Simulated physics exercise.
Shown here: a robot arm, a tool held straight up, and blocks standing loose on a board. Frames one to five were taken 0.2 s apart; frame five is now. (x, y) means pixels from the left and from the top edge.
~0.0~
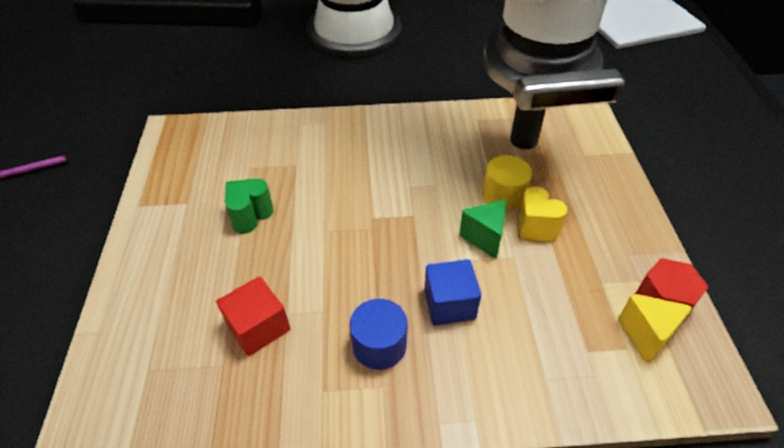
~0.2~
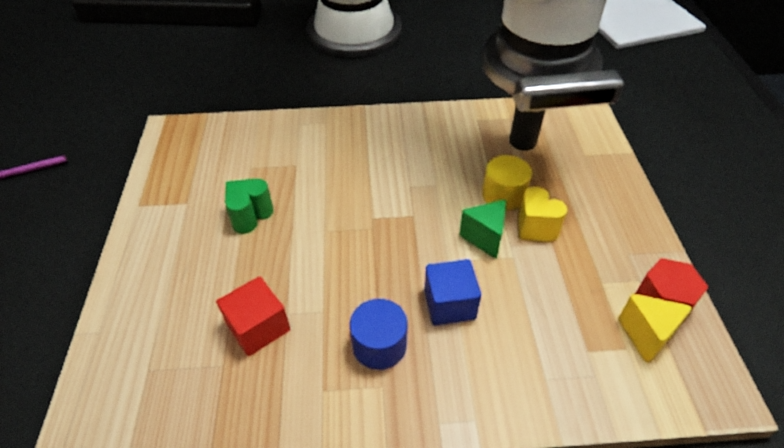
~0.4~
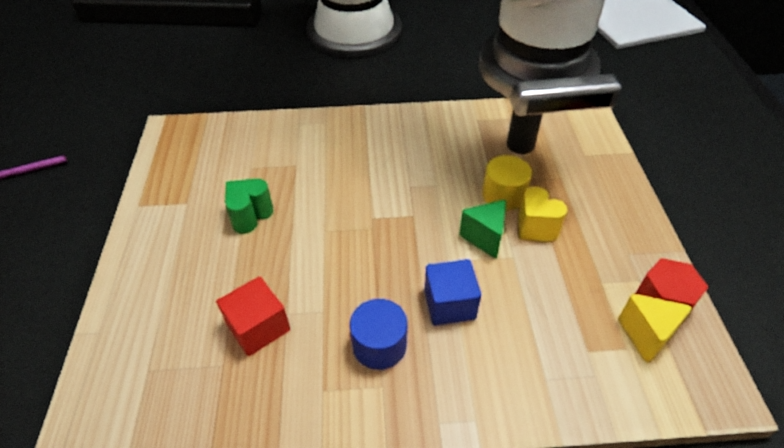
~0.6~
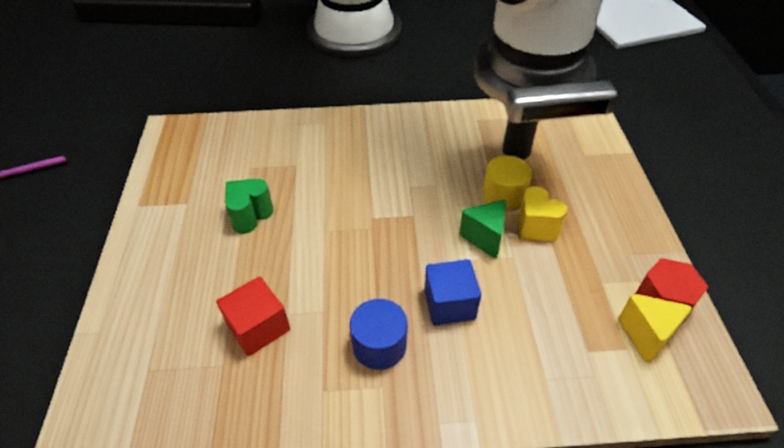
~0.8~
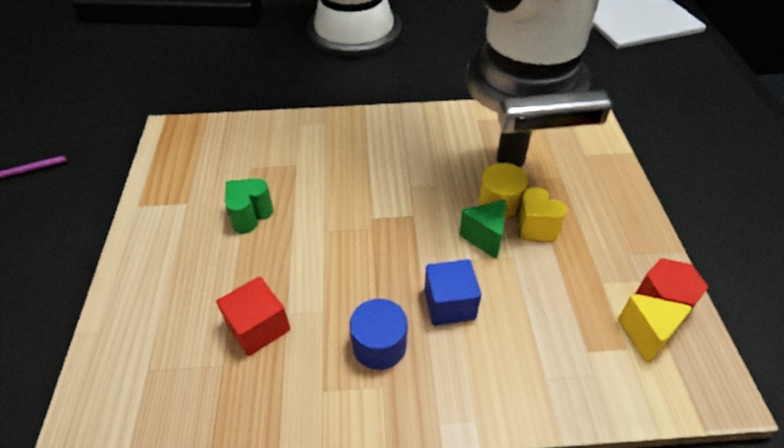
On a wooden board, a robot arm's upright tool edges toward the viewer and slightly left, nudging a yellow cylinder among scattered blocks.
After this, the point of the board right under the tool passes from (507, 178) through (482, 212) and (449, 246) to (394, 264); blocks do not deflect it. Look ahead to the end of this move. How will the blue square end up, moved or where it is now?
The result: It stays put.
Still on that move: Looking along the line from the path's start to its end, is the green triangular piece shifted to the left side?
I'd say yes.
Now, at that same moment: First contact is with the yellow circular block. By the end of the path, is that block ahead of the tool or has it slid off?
The yellow circular block slips off.
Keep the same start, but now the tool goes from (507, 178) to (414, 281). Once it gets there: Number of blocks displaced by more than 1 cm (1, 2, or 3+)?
It should be two.
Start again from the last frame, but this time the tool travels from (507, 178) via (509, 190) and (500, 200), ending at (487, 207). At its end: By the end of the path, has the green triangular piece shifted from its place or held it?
It moves.
The first path, step by step. One third of the way, tool at (485, 194); green triangular piece at (488, 245), turned 55° clockwise; yellow circular block at (499, 216).
Two thirds of the way, tool at (451, 229); green triangular piece at (492, 268), turned 45° clockwise; yellow circular block at (496, 235).
At the end, tool at (394, 246); blue square unmoved; green triangular piece at (492, 268), turned 45° clockwise; yellow circular block at (496, 235).
